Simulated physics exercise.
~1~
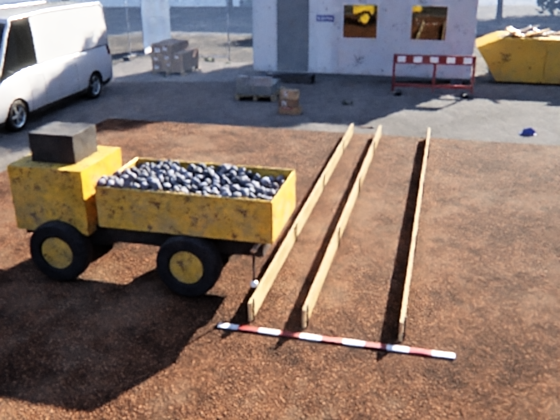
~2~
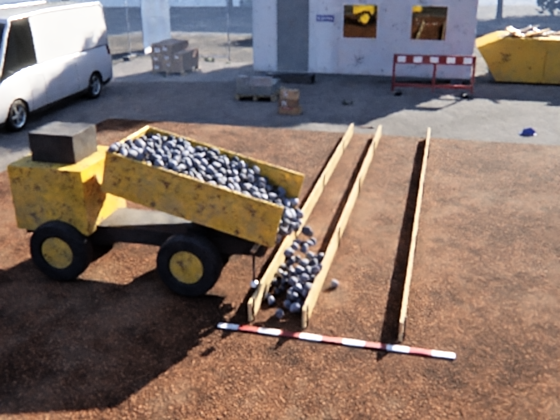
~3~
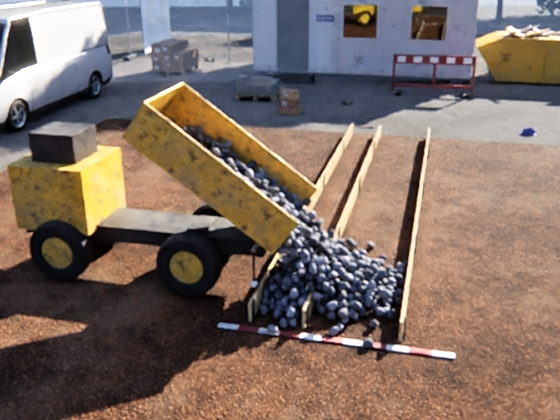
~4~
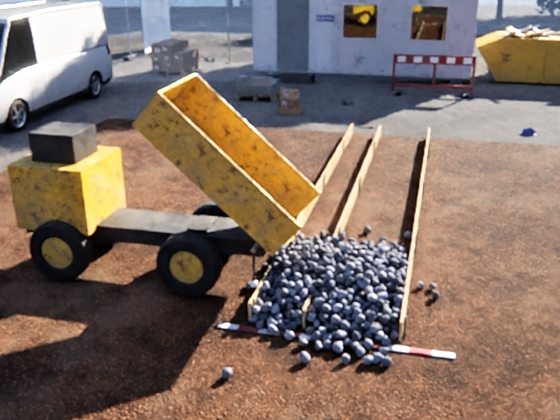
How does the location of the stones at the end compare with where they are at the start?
At the start the stones are loaded in the yellow body of the truck. At the end they lie lower and farther right, heaped on the ground across the two bays between the boards, with some spilled outside.
